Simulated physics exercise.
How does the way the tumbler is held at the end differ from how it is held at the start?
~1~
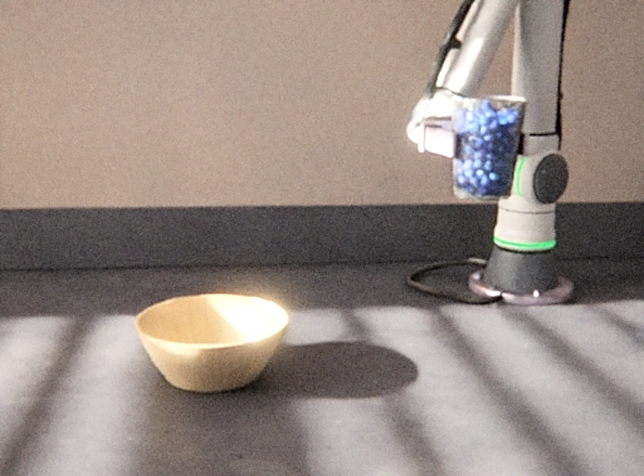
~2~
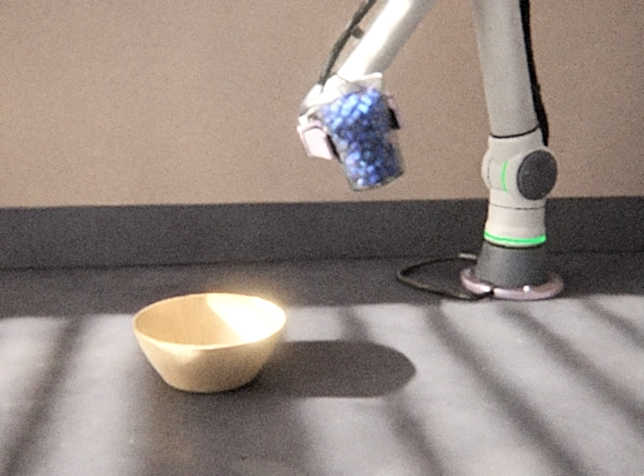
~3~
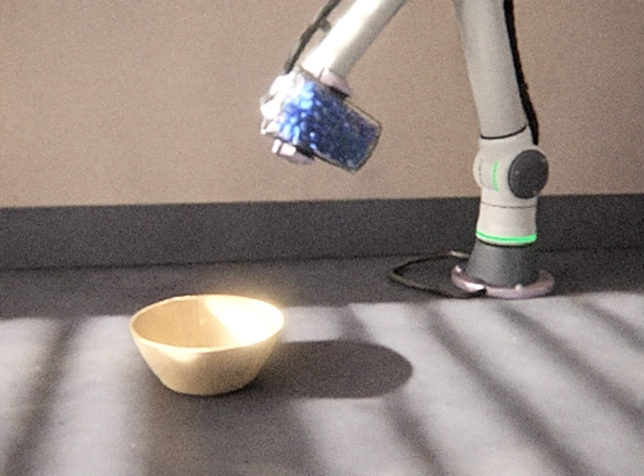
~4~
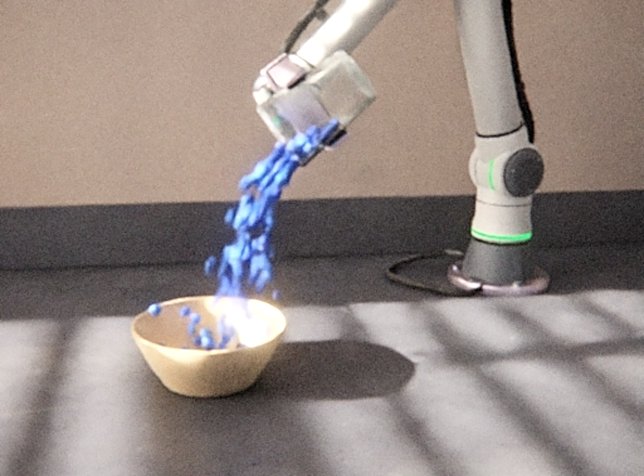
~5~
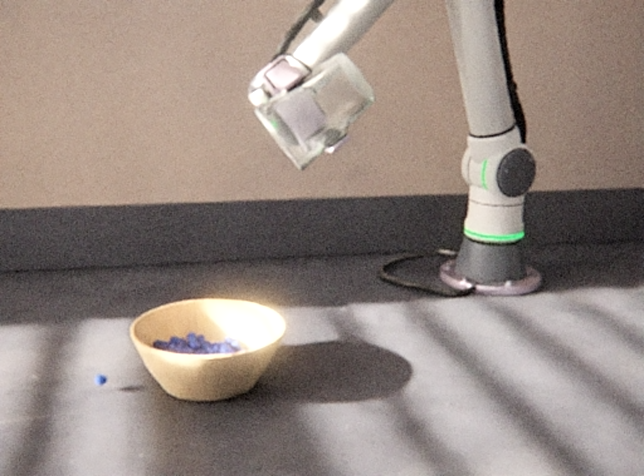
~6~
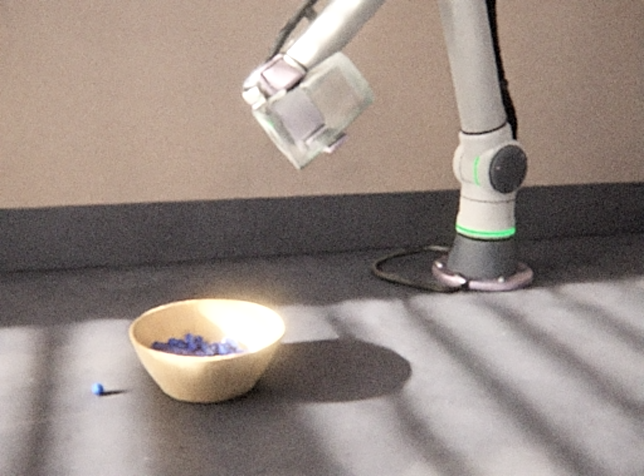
At the start the robot arm holds the tumbler upright, and by the end it holds it tipped over, upside down.
